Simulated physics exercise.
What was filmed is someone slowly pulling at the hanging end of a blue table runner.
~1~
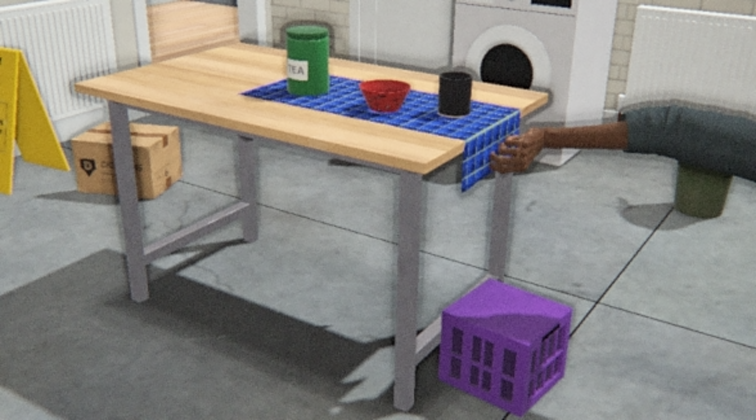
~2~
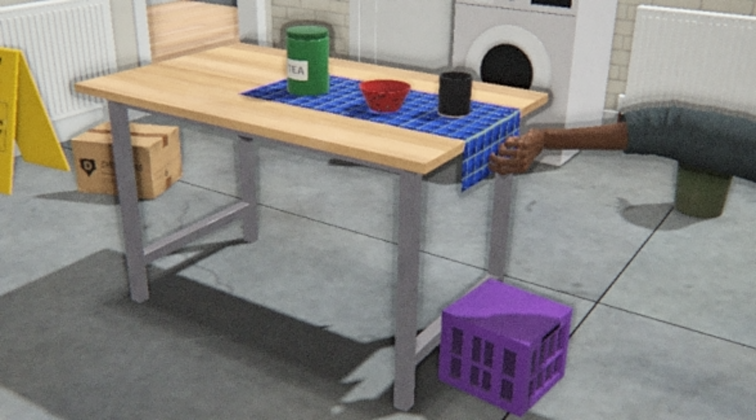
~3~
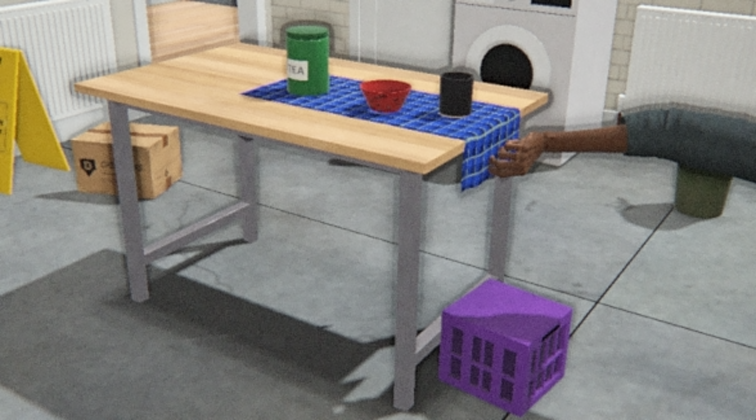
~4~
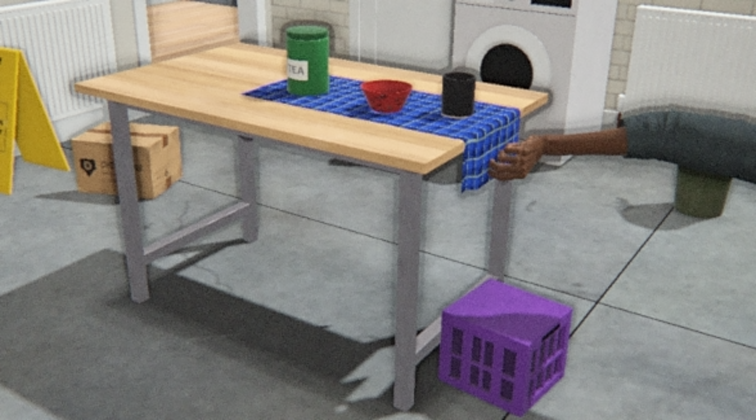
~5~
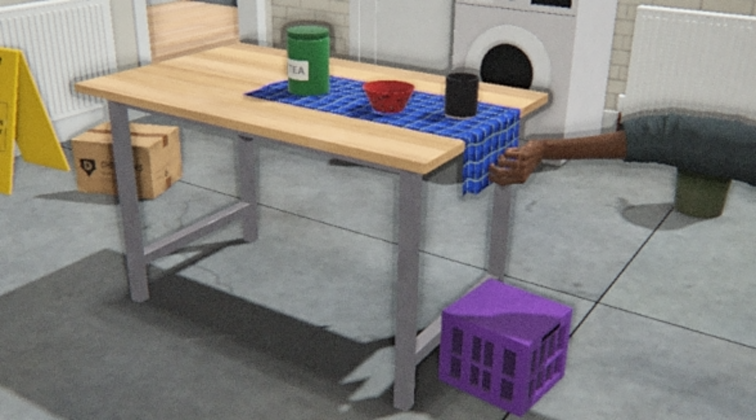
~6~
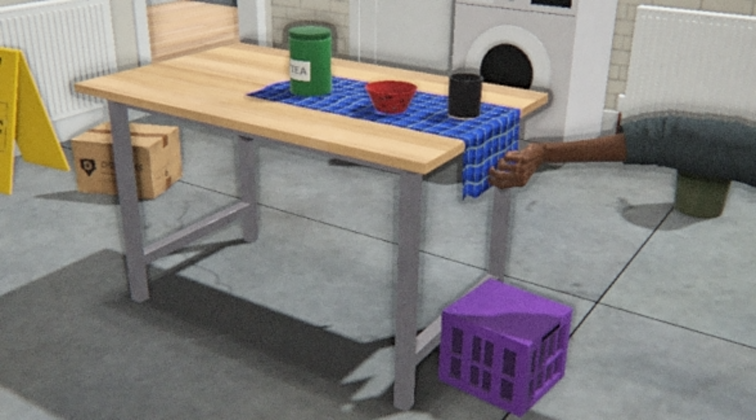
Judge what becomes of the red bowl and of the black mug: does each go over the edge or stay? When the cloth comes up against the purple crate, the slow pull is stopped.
Verdict: The red bowl ends up over the edge, the black mug ends up over the edge.
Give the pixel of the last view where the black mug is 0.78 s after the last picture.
About (525, 171).
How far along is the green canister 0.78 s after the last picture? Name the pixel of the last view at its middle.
I'd say around (351, 68).
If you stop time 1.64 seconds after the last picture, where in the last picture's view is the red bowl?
At that time it sits close to pixel (477, 115).
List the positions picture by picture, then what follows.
Table runner end (461, 193); red bowl (385, 86); black mug (456, 75); green canister (307, 30); top of the crate (516, 325), in the first picture.
Table runner end (462, 193), far hem (238, 94); black mug (456, 75); black mug stands on the cloth, in the second picture.
Table runner end (461, 193); red bowl (386, 86), in the third picture.
Table runner end (461, 194), far hem (239, 94); black mug (459, 76), in the fourth picture.
Table runner end (463, 197); red bowl (389, 86), in the fifth picture.
Table runner end (463, 200), far hem (244, 95); red bowl (392, 87); black mug (466, 77); top of the crate (516, 325), in the sixth picture.
Then, 0.78 s on from there, hem going down; bowl carried along near (432, 106); mug over the edge.
Then, 1.64 s on from there, hem going down; bowl carried along near (477, 115); mug down below near (531, 278).
In the end, hem on the crate; bowl down below near (548, 298); mug down below near (531, 278). The red bowl is carried off the end and the black mug falls off.
